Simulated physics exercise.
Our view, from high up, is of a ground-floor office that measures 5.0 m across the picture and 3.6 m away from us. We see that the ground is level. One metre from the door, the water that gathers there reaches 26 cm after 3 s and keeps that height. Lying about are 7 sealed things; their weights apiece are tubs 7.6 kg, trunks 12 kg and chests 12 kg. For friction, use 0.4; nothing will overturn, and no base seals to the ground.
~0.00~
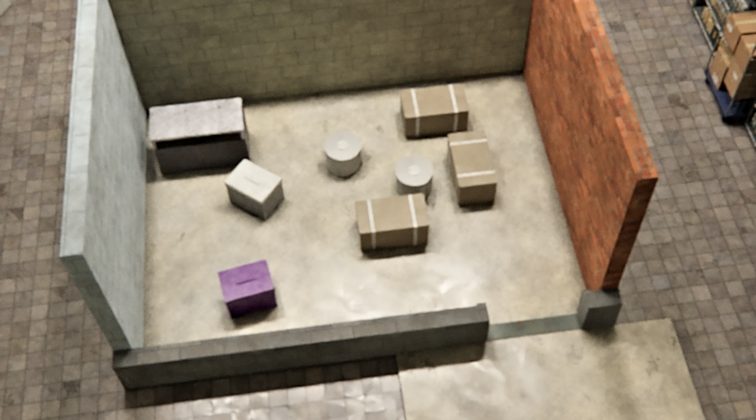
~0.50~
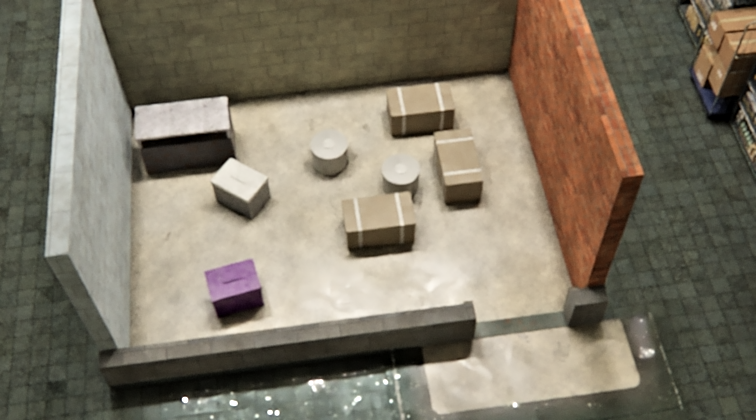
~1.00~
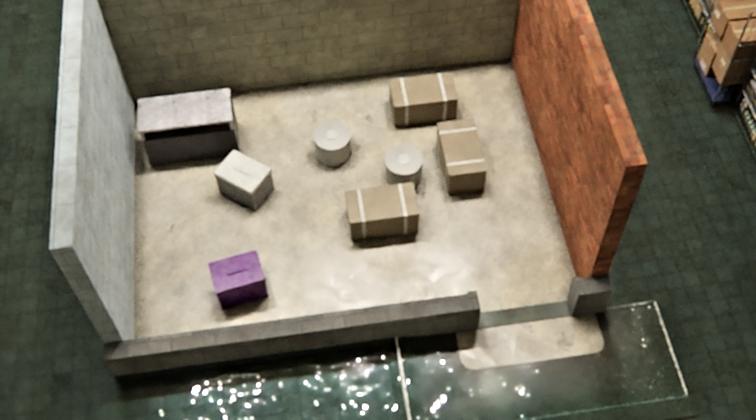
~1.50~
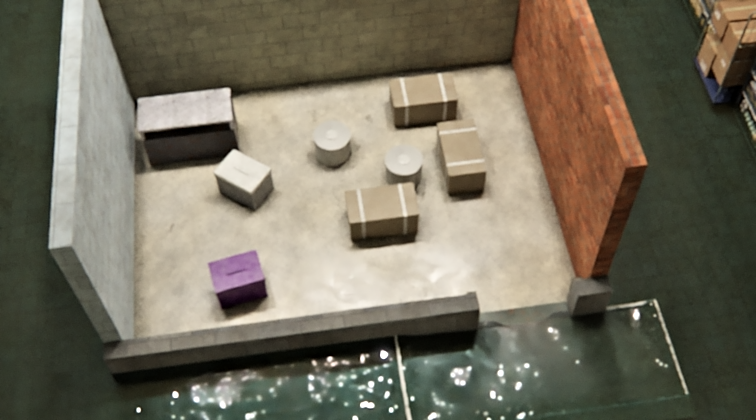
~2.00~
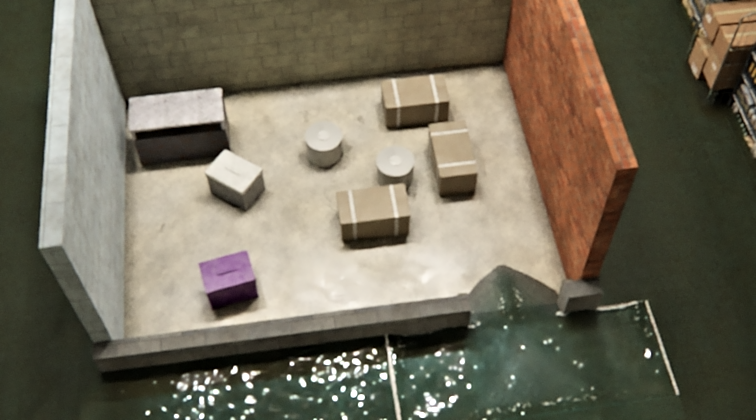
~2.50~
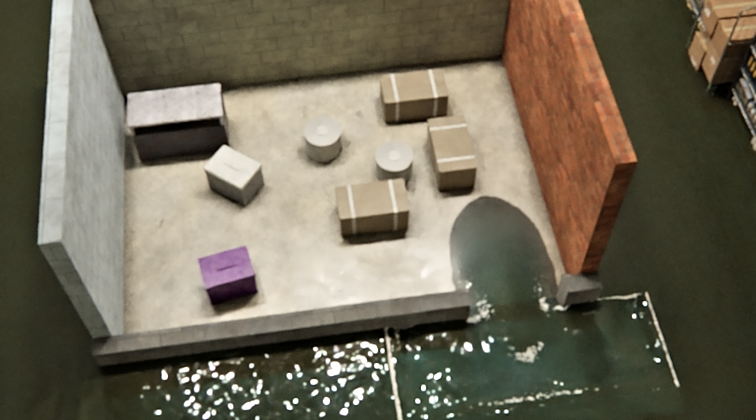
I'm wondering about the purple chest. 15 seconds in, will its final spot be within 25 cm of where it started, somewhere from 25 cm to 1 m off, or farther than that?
I'd say it gets moved far off.
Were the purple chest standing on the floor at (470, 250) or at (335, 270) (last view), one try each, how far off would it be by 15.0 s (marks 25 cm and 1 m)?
So, one try each: It goes a long distance the first time and goes a long distance the second.
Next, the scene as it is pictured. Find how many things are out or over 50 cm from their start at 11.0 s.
My count gives 6.
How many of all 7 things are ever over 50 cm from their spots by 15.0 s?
I make that 7.
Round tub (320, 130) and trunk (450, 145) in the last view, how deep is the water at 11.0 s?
Depth approx. 10 cm / 5 cm.
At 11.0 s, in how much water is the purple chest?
12 cm or so.
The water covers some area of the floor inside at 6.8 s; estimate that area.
Wet: Near 14 m2.
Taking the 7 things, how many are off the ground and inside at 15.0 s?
Count: 7.
After 3.5 s the purple chest is near (226, 267), 0.0 m from its start, aground; 0 afloat.
After 6.8 s the purple chest is near (226, 267), 0.0 m from its start, aground; 4 afloat.
After 11.0 s the purple chest is near (218, 296), 0.4 m from its start, afloat; 7 afloat.
After 15.0 s the purple chest is near (456, 262), 2.5 m from its start, afloat; 7 afloat.
